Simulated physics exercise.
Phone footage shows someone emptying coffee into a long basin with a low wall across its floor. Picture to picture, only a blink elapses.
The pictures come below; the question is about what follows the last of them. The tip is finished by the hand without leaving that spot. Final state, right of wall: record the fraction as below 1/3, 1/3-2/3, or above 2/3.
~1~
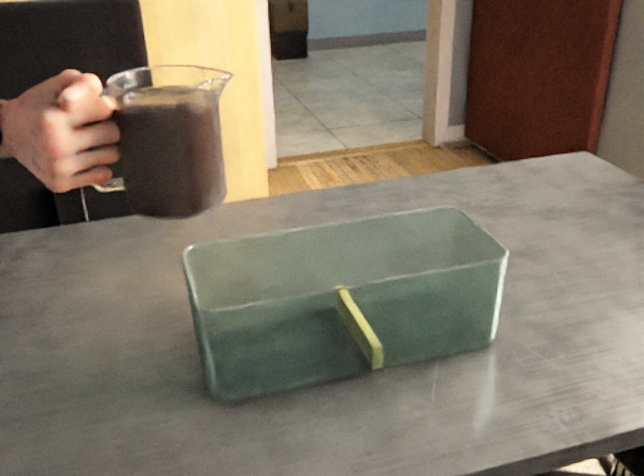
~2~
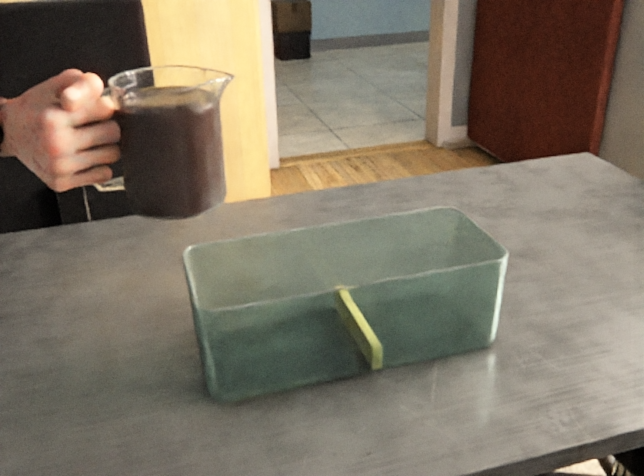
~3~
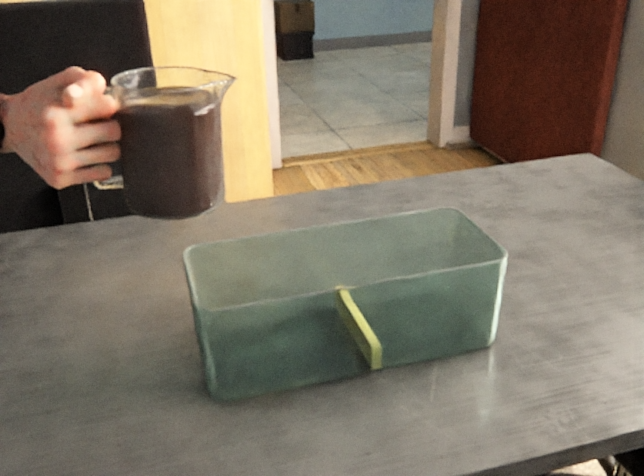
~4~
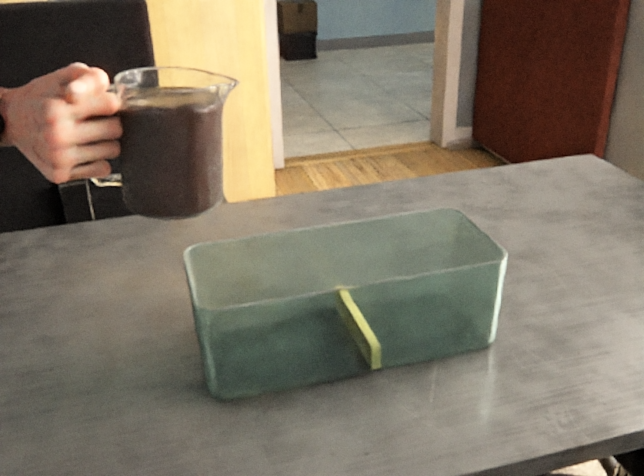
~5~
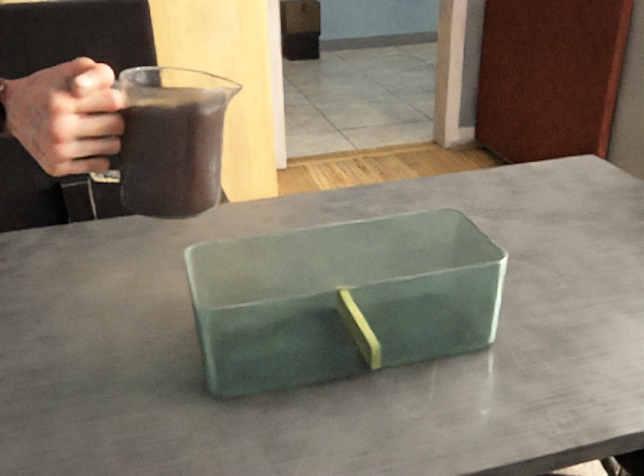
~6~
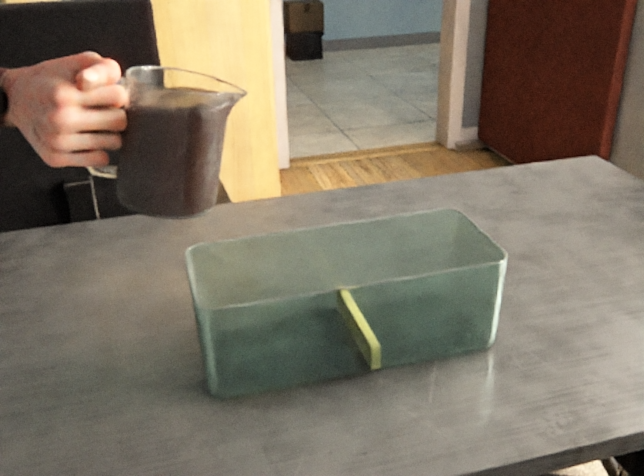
Recorded: Below 1/3.
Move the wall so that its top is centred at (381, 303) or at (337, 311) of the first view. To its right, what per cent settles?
About 5 % and 20 %.
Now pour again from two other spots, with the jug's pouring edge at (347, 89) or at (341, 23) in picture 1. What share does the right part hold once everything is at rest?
90 % and 80 %.
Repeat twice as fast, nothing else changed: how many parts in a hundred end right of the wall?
Around 10 in a hundred.
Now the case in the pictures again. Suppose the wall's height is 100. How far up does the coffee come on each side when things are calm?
About 80 on the left and about 10 on the right.
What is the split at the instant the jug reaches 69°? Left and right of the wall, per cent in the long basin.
Reading: Left some 5 %, right some 0 %.
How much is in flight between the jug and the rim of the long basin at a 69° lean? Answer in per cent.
15 per cent.
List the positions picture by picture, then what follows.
It leans 0°; its right rim is at (233, 73); the coffee meets the walls at (114, 102) and (215, 92); the long basin's rim runs from (189, 279) to (481, 230); the wall's top is at (357, 315), in the first picture.
It leans 1°; its right rim is at (234, 74); the coffee meets the walls at (114, 102) and (216, 93), in the second picture.
It leans 2°; its right rim is at (236, 77); the coffee meets the walls at (118, 103) and (217, 93), in the third picture.
It leans 5°; its right rim is at (239, 80); the coffee meets the walls at (120, 102) and (220, 93), in the fourth picture.
It leans 8°; its right rim is at (243, 85); the coffee meets the walls at (124, 102) and (225, 94), in the fifth picture.
It leans 13°; its right rim is at (248, 91); the coffee meets the walls at (126, 111) and (233, 94), in the sixth picture.
A moment on, the jug is tipped part way and 79 per cent is still to pour, 7 is left of the wall and 0 right of it.
Next, the jug is tipped right over and 20 per cent is still to pour, 60 is left of the wall and 1 right of it.
Then the jug is tipped right over and 0 per cent is still to pour, 89 is left of the wall and 8 right of it.
Later the jug is tipped right over and 0 per cent is still to pour, 86 is left of the wall and 11 right of it.
Finally, 86 per cent lies left of the wall, 11 right of it and 3 outside.
